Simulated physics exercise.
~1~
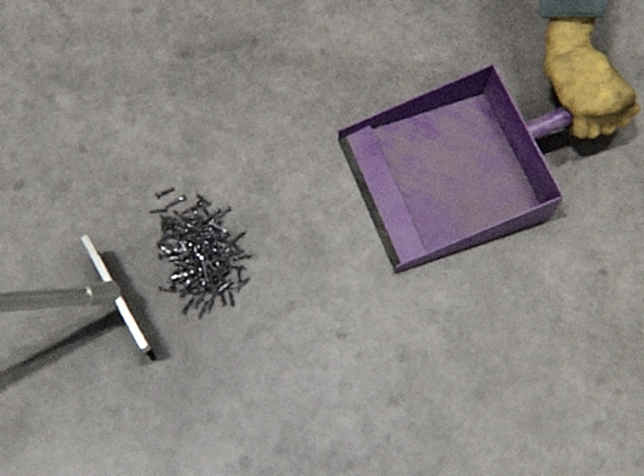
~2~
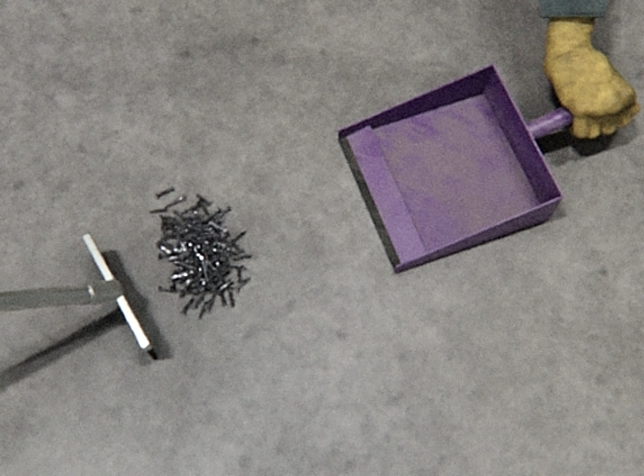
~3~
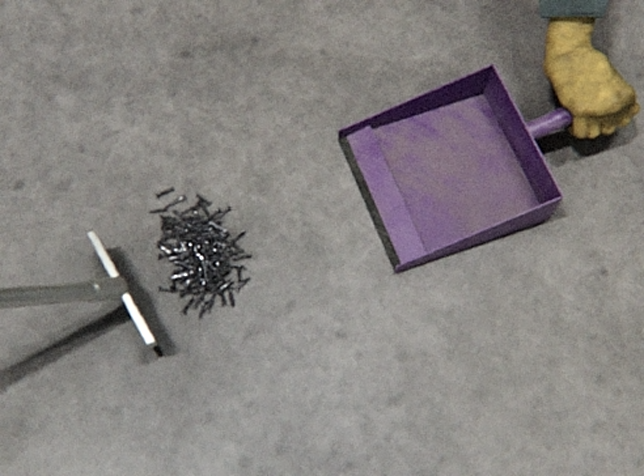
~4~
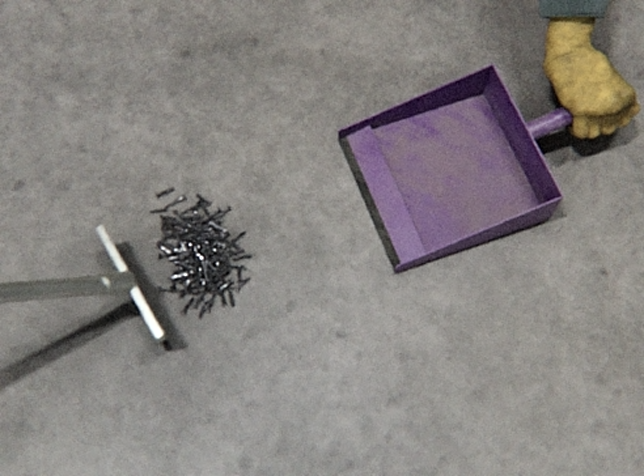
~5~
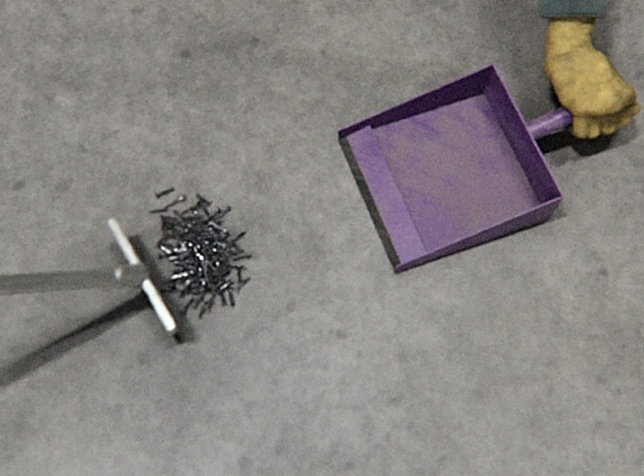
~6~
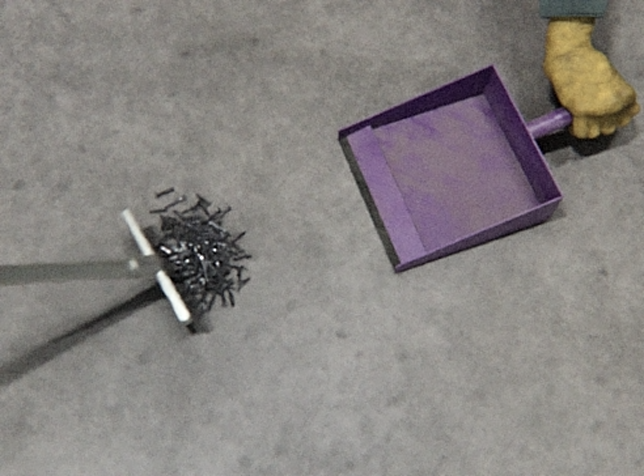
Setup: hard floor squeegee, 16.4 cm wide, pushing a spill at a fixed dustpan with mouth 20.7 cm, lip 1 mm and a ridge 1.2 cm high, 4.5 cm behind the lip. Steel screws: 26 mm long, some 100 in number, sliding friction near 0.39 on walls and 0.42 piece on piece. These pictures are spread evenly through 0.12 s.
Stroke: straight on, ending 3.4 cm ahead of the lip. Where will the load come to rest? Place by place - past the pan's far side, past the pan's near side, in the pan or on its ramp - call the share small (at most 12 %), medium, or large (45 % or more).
Past the pan's far side - medium, past the pan's near side - small, in the pan or on its ramp - medium.
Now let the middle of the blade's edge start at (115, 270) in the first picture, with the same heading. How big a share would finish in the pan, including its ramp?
Roughly 20 percent, ramp included.
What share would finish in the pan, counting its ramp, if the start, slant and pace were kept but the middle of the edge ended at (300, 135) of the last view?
Some 20 percent.
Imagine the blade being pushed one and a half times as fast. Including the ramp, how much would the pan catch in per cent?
I'd guess it lands at about 50 per cent.
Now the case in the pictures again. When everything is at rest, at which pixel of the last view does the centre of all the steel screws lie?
Centre at rest: Approx. (342, 159) px.
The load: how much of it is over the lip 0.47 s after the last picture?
Over the lip: Approx. 35 %.
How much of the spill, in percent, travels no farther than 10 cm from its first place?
About 0 percent.
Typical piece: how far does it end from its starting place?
Around 24 centimetres.
Then, 0.14 s after the last picture, middle of the blade 16 cm from the lip; 0 % over the lip, far side 10 %, near side 0 %.
Then, 0.24 s after the last picture, middle of the blade 8 cm from the lip; 0 % over the lip, far side 15 %, near side 0 %.
Then, 0.47 s after the last picture, middle of the blade 5 cm from the lip; 35 % over the lip, far side 30 %, near side 0 %.
In the end, far side 30 %, near side 0 %, pan 30 %, in front of the lip or behind the blade 40 %.
